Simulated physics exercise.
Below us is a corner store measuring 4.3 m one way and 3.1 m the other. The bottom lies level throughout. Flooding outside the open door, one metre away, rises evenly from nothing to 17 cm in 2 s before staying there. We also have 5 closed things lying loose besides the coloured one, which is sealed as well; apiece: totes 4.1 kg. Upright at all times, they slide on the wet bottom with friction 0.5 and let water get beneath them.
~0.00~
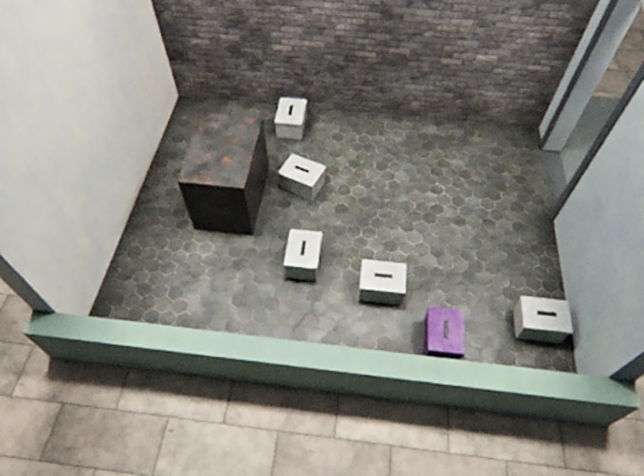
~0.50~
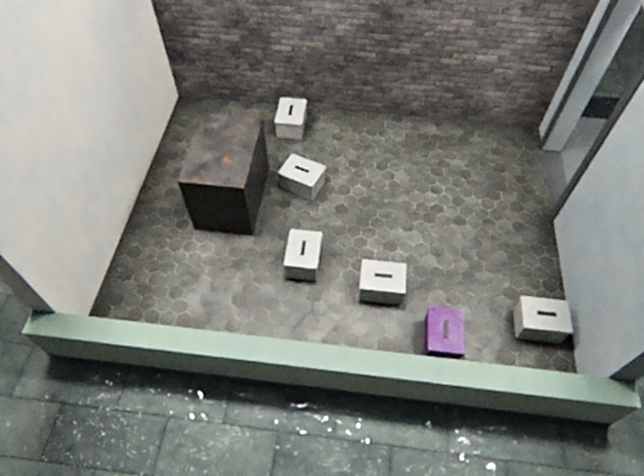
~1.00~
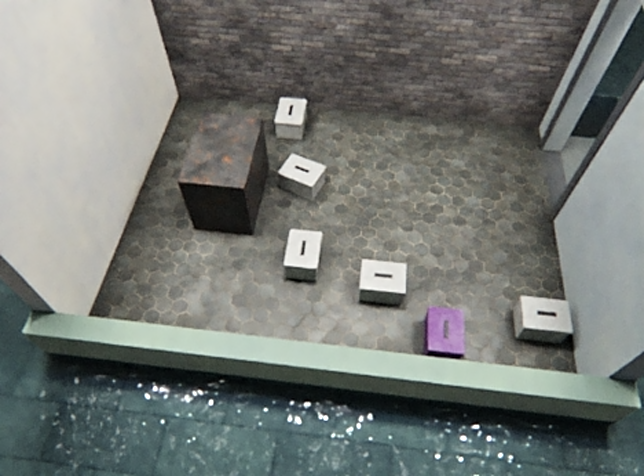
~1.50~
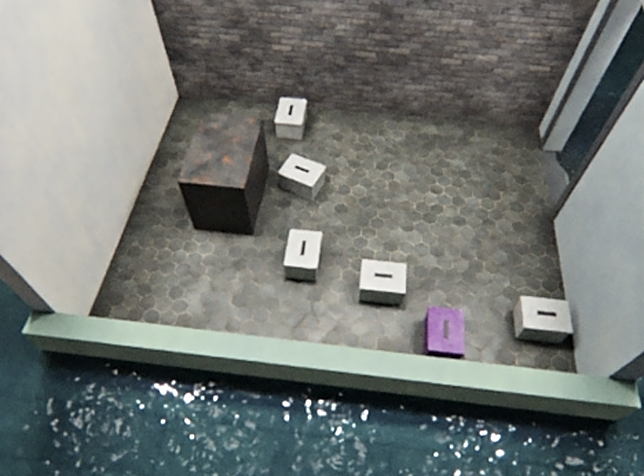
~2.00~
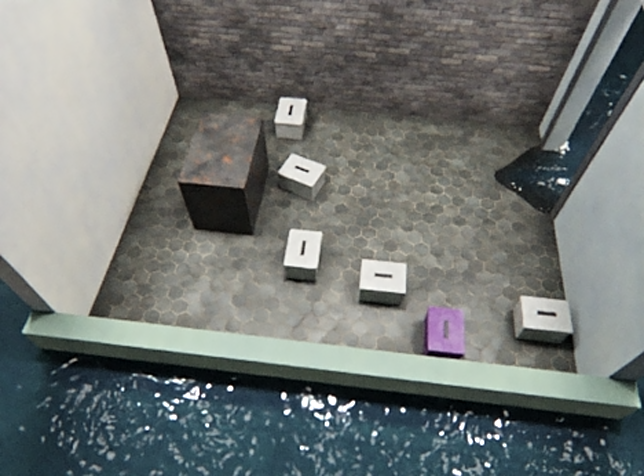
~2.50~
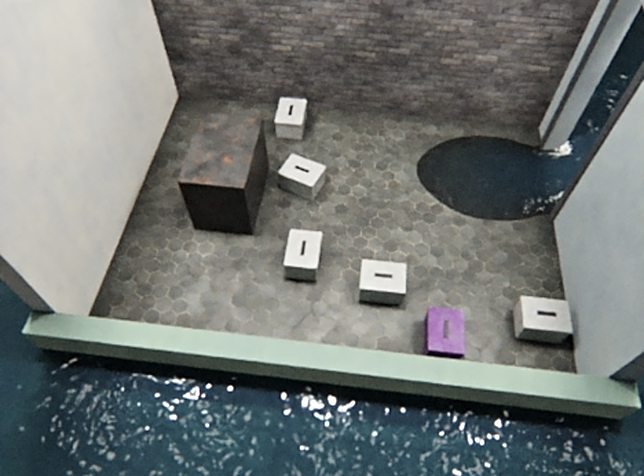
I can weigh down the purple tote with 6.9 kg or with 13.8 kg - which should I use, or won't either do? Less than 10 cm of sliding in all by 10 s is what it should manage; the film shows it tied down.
Go with the lighter one.
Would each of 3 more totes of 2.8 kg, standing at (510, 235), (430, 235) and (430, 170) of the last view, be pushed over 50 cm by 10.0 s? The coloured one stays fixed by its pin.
Listed in turn, they go beneath the bar, over the bar, over the bar.
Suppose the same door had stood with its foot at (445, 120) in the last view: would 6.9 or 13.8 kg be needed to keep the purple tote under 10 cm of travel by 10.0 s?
So only the heavy mass does it.
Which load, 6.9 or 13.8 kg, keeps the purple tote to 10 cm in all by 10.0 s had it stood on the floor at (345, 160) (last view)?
Result: Heavy passes, light fails.
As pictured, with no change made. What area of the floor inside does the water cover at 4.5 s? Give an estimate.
My estimate is roughly 8.5 m2.
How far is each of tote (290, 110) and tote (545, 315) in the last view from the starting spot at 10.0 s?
The first is 250 cm from its start, the second 0 cm.
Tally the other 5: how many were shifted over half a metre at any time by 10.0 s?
The tally stands at 3.
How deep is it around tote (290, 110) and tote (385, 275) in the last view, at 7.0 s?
Depths: Near 4 cm, then near 3 cm.
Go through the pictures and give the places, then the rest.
In the first picture, the purple tote at (446, 329) rests on the ground; water covers 0.0 m2; 0 of 6 have shifted.
In the second picture, the purple tote at (446, 329) rests on the ground; 0.0 m2 under water; 0 of 6 have shifted.
In the third picture, the purple tote at (446, 329) rests on the ground; water covers 0.0 m2; 0 of 6 have shifted.
In the fourth picture, the purple tote at (446, 329), on the bottom; 0.0 m2 under water; 0 of 6 have shifted.
In the fifth picture, the purple tote at (446, 329), on the bottom; water covers 0.3 m2; 0 of 6 have shifted.
In the sixth picture, the purple tote at (446, 329), on the bottom; 1.3 m2 under water; 0 of 6 have shifted.
After 3.5 s the purple tote would be 0 cm from its start with 6.9 kg and 0 cm from its start with 13.8 kg; 0 cm of water round it then.
After 4.5 s the purple tote would be 0 cm from its start with 6.9 kg and 0 cm from its start with 13.8 kg; 1 cm of water round it then.
After 7.0 s the purple tote would be 0 cm from its start with 6.9 kg and 0 cm from its start with 13.8 kg; 2 cm of water round it then.
After 10.0 s the purple tote would be 0 cm from its start with 6.9 kg and 0 cm from its start with 13.8 kg; 4 cm of water round it then.
